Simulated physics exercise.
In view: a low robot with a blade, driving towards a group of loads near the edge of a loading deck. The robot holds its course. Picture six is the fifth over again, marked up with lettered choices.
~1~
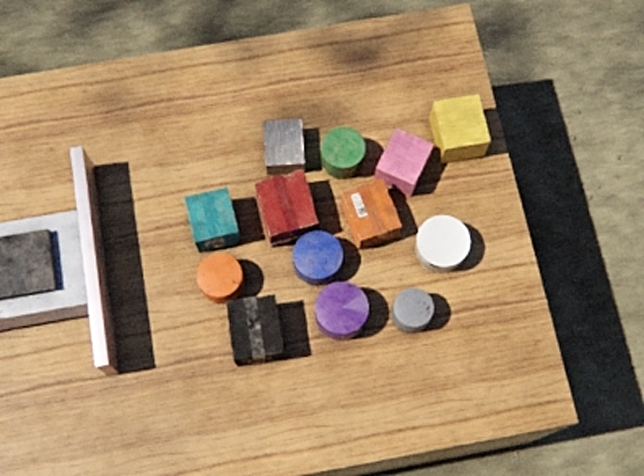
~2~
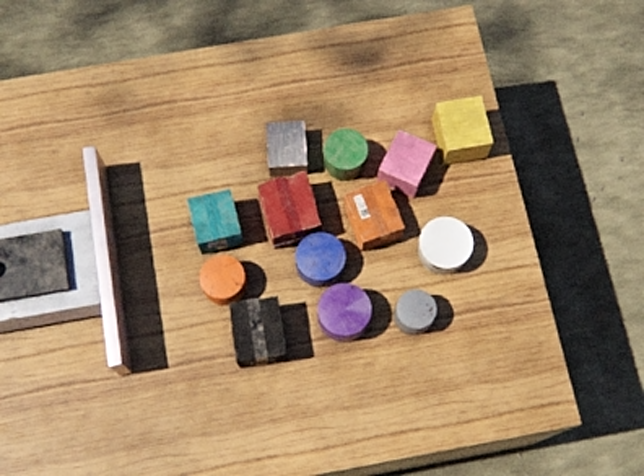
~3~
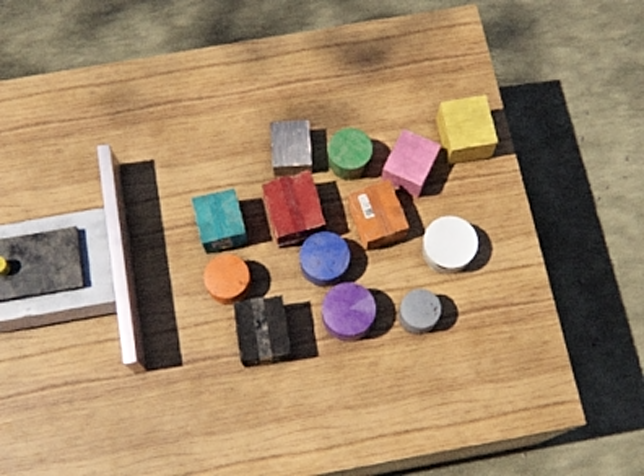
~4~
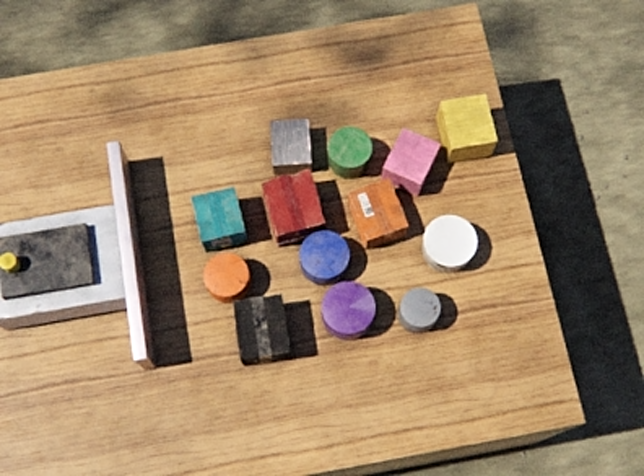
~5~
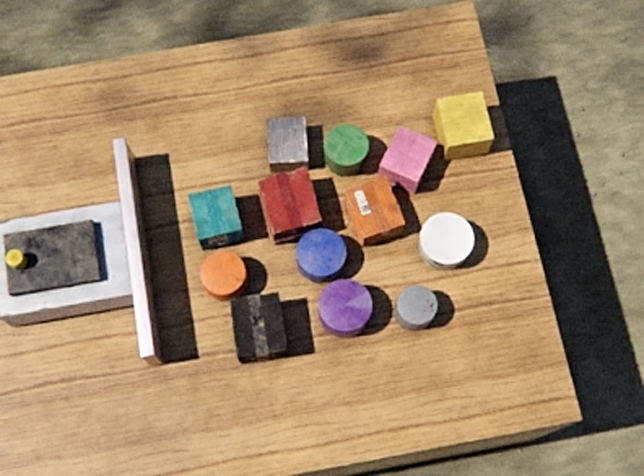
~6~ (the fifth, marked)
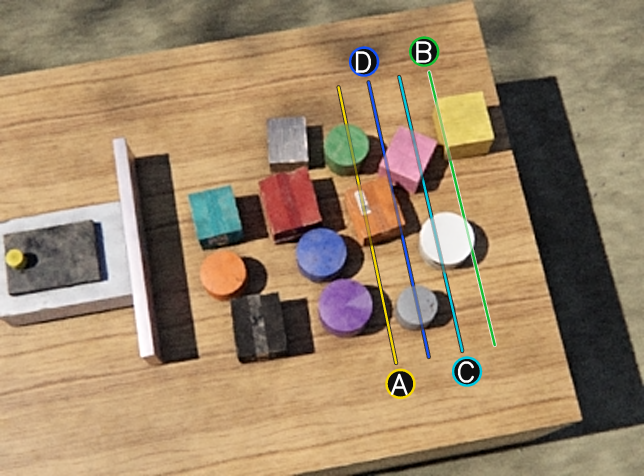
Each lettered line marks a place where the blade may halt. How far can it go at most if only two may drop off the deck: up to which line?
Line D.
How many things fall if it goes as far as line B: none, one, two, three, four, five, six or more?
By then, six or more.
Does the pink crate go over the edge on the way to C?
Yes.
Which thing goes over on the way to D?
The yellow crate.
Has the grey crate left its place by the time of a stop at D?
By then, yes.
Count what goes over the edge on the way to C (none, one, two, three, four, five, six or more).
Four.
On the copy, A at (366, 219); B at (460, 203); C at (429, 208); D at (397, 214).
On D. First, robot (157, 239); black parcel (279, 325); orange canister (267, 269).
Then, robot (254, 222); yellow crate (469, 125); white pail (467, 249).
Finally, robot (324, 210); yellow crate over the edge; orange parcel (512, 189); one fallen.
By contrast, A is within the limit but short; B drops eight; C drops four.
